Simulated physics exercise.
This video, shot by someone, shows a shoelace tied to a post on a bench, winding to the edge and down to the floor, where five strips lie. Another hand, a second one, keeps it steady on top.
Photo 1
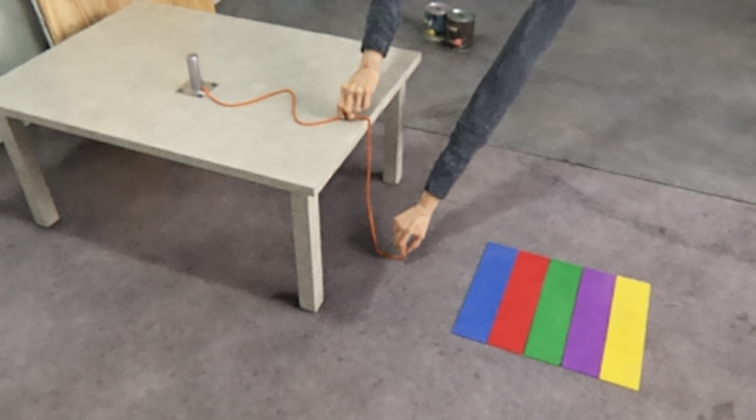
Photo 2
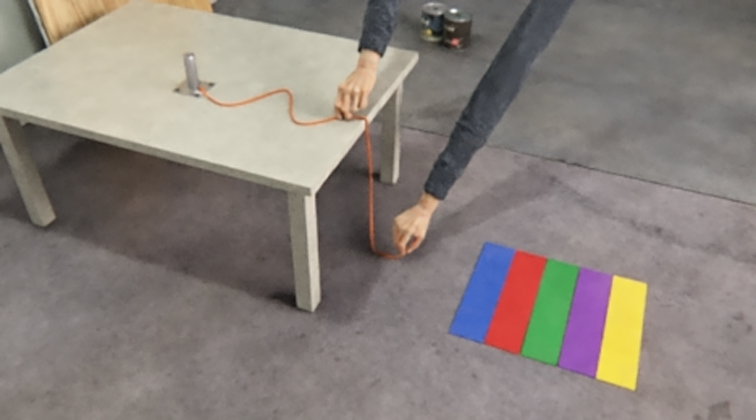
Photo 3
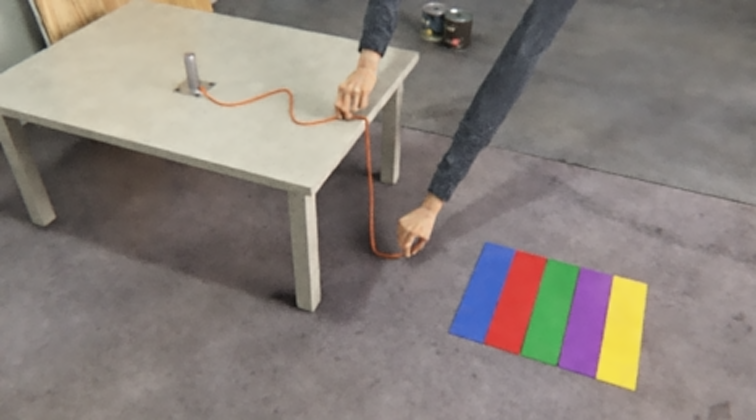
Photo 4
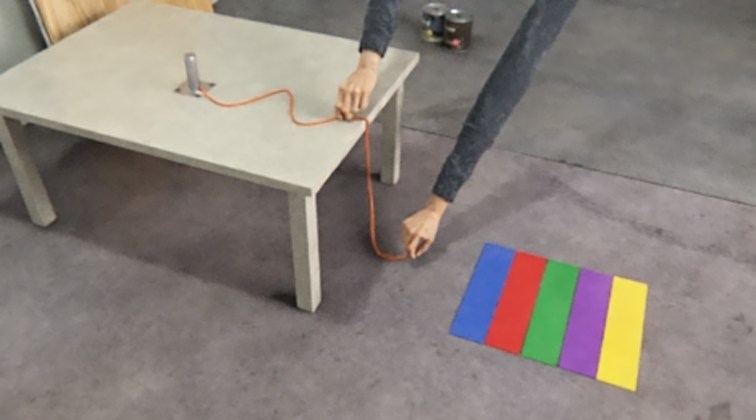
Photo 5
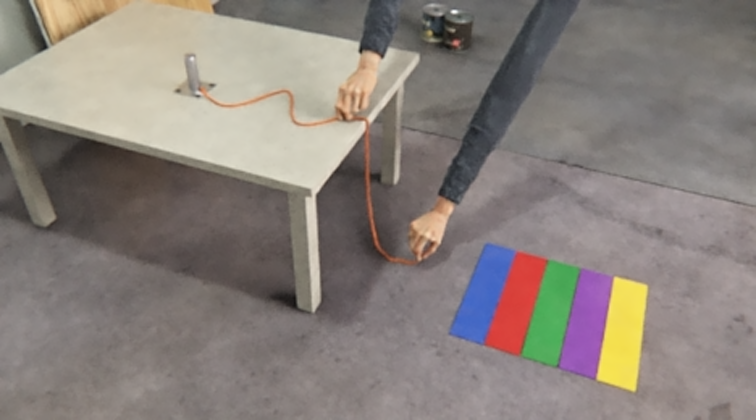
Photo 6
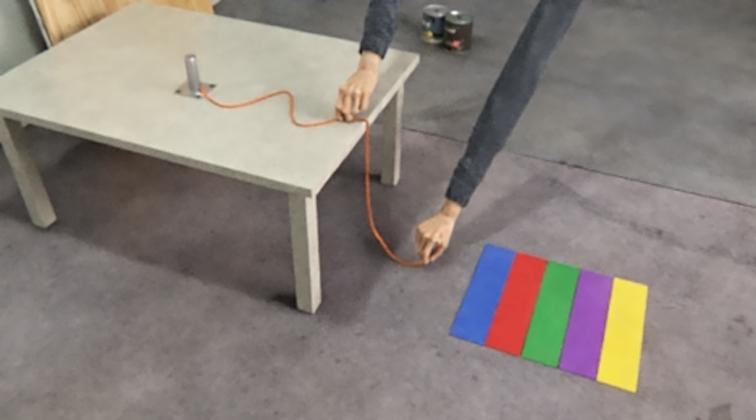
A hand slowly draws the orange cord's lower end rightward while another steadies it on the table.
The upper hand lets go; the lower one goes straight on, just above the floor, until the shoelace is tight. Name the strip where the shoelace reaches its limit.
Purple.
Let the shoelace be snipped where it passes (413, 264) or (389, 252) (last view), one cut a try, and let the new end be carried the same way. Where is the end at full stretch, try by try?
Roughly (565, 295), (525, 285).
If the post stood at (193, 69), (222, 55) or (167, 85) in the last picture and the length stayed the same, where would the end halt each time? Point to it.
Near (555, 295), (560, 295) and (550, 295).
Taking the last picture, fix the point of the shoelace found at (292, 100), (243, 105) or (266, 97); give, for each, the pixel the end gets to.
Going try by try, I'd put it close to (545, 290), then (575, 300), and finally (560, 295).
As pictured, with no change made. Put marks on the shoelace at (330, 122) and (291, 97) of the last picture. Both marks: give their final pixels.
First near (393, 144), second near (314, 111).
Early on, end near (515, 284); over red.
Midway, end near (561, 297); over green.
At the end of the slack, end near (589, 305); over purple. It gets as far as the purple strip.
